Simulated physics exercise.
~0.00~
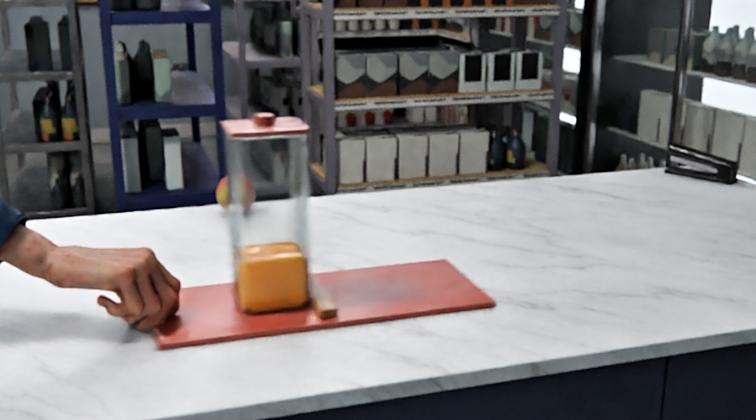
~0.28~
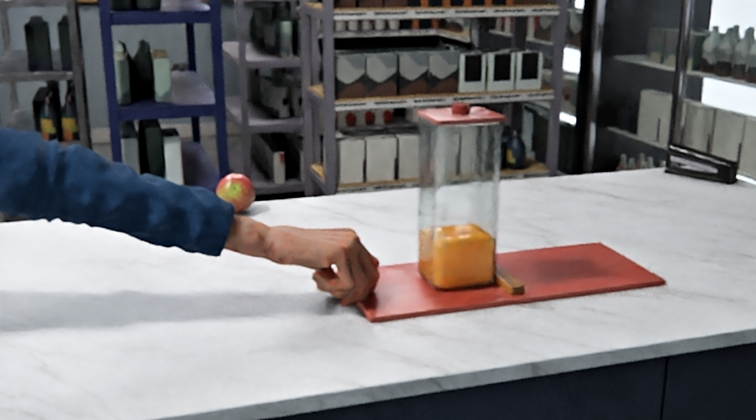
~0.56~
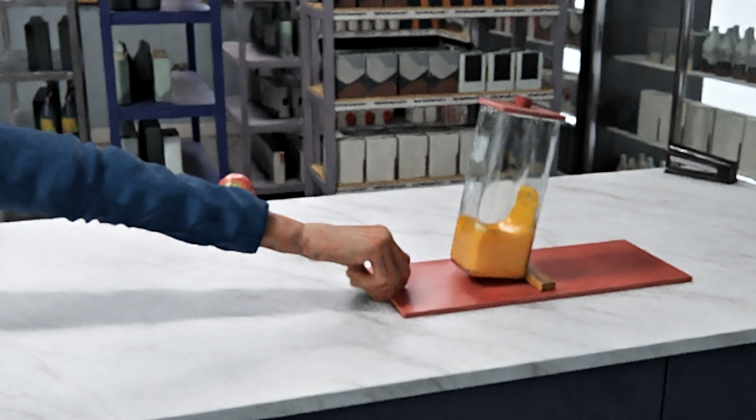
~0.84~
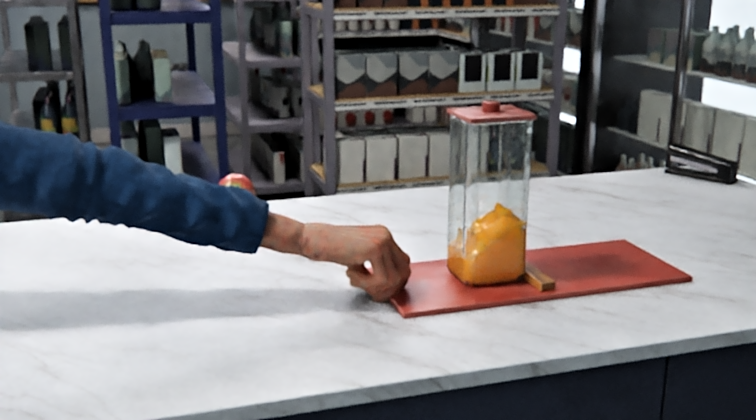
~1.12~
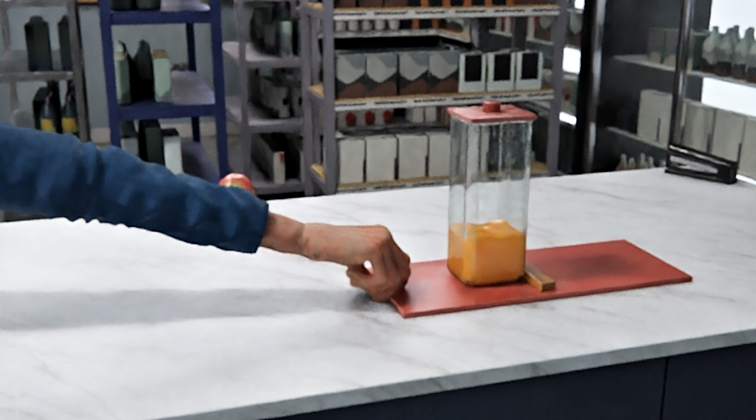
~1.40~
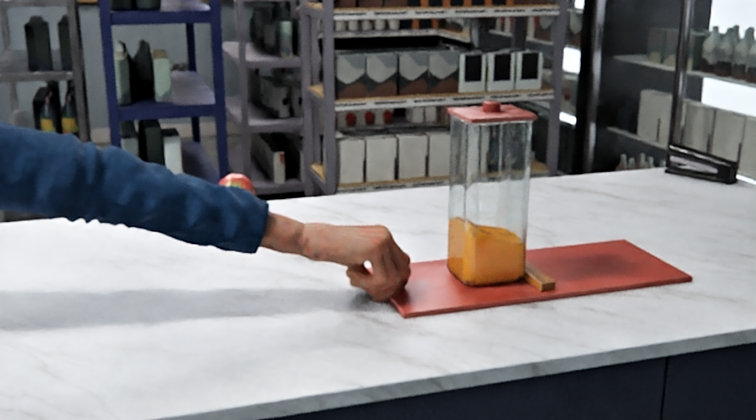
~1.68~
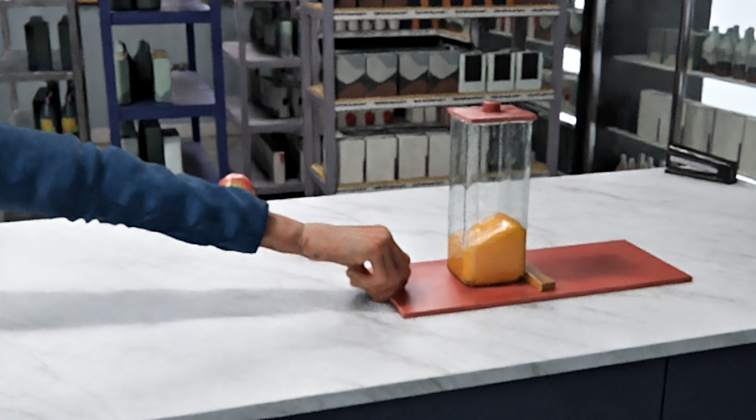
A hand in a blue sleeve holds the left end of a flat red board on a white marbled counter, seen from the front and slightly above, with shelves of boxes and bottles behind. On the board stands a clear square bottle with a reddish cap, partly filled with orange juice, a small wooden batten at its foot and an apple behind. The hand pushes the board to the right, then stops. The bottle tips rightward against the batten as the juice surges up its side. It rocks back upright, and the juice keeps sloshing while the bottle stays standing.
